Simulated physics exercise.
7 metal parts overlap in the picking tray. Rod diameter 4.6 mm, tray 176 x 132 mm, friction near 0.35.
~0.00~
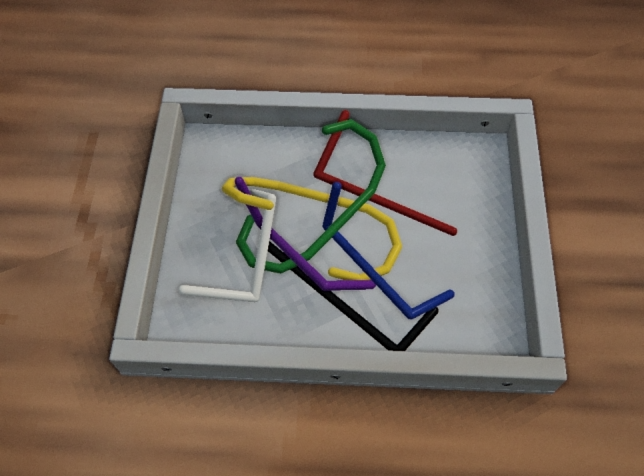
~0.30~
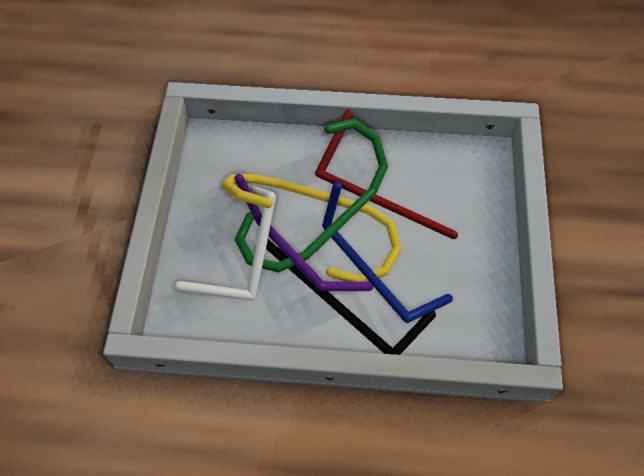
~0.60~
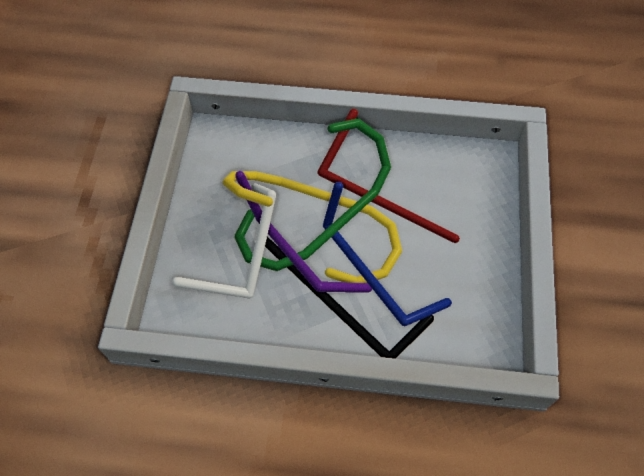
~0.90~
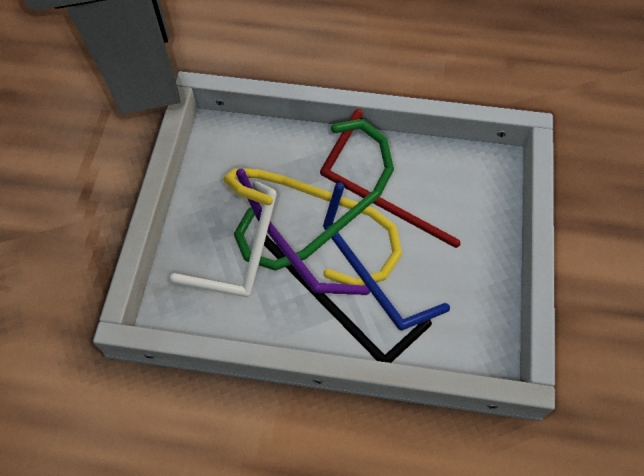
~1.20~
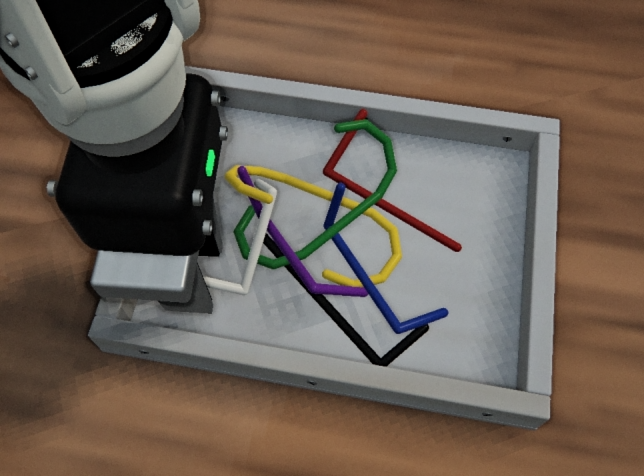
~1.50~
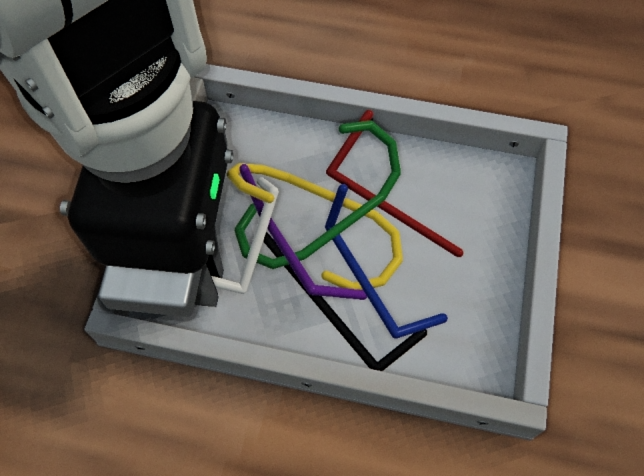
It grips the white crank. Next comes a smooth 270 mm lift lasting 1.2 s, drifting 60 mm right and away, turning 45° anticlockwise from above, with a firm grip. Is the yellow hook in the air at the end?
Yellow hook: Comes up.
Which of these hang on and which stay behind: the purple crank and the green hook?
Purple crank down, green hook up.
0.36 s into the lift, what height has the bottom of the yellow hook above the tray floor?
Some 0 mm up.
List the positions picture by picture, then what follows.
The first frame shows fingers out of view, 229 mm above the grip; yellow hook from (333, 272) to (269, 205), passing over green hook, over purple crank; white crank from (183, 290) to (253, 193), passing over green hook, over purple crank.
The second frame shows fingers out of view, 229 mm above the grip; red key from (349, 114) to (454, 235), passing under green hook; black key from (431, 315) to (265, 242), passing under blue crank, under green hook, under purple crank.
The third frame shows fingers out of view, 213 mm above the grip; yellow hook from (329, 273) to (268, 202), passing over green hook, over purple crank; purple crank from (368, 288) to (240, 176), passing under yellow hook, over black key, under blue crank.
The fourth frame shows fingers (137, 47) 114 mm above the grip; green hook from (335, 129) to (251, 212), passing under yellow hook, over red key, over black key; blue crank from (339, 187) to (445, 308), passing over black key, over purple crank.
The fifth frame shows fingers (191, 267) 14 mm above the grip; white crank from (172, 274) to (259, 183), passing over green hook, over purple crank.
The sixth frame shows fingers (195, 278) closed on the white crank; yellow hook from (326, 276) to (269, 198); white crank from (171, 271) to (261, 182).
After 1.86 s, lowest point more than 20 mm over the tray floor, white crank 58 mm.
After 2.16 s, lowest point more than 20 mm over the tray floor, white crank 158 mm, yellow hook 97 mm, green hook 60 mm, blue crank 38 mm.
After 2.70 s, lowest point more than 20 mm over the tray floor, white crank 272 mm, yellow hook 210 mm, green hook 127 mm.
End, hanging white crank 272 mm, yellow hook 210 mm, green hook 128 mm; the other 4 are down.
